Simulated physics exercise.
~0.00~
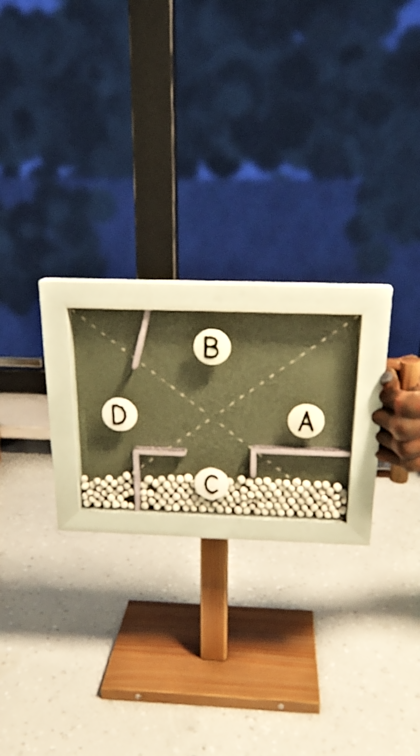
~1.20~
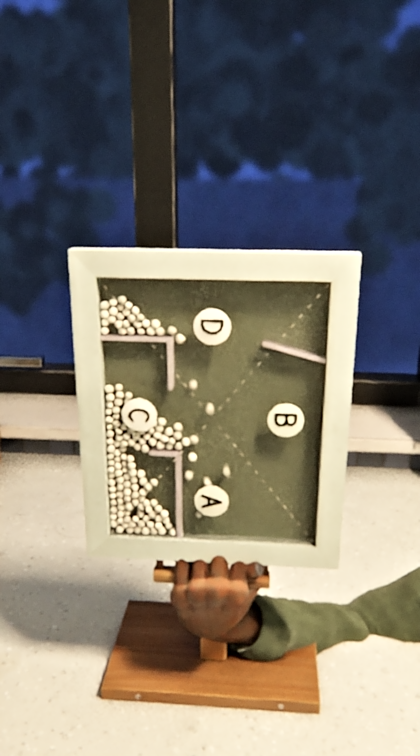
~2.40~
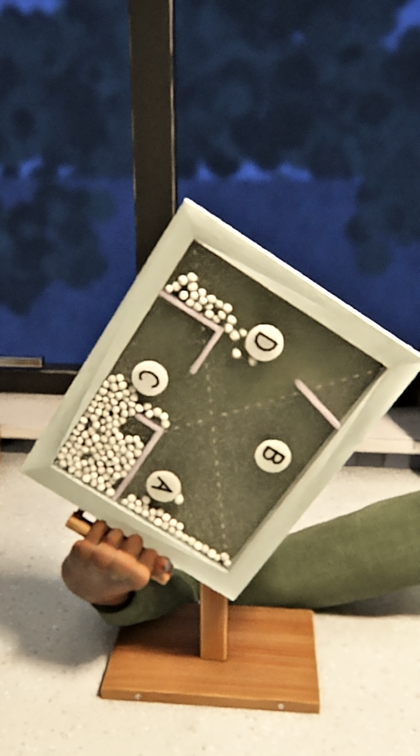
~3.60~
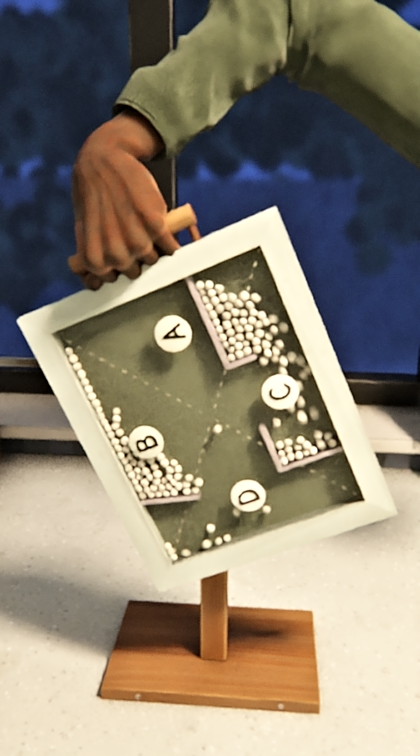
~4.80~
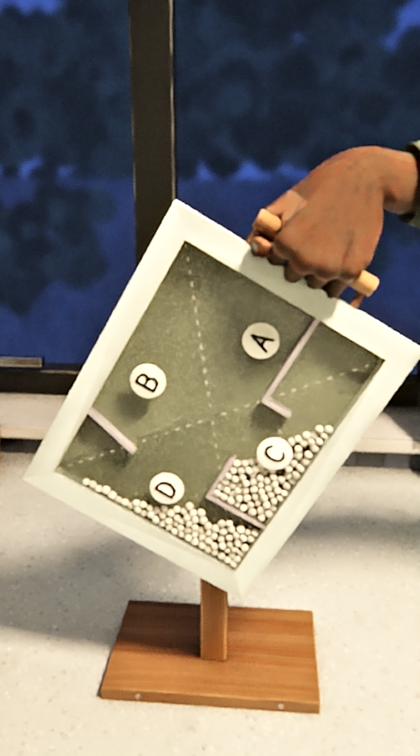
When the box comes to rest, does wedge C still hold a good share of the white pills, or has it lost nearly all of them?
Wedge C still holds a good share of the pills. Wedge D holds much of the rest, while wedges A and B end up empty.
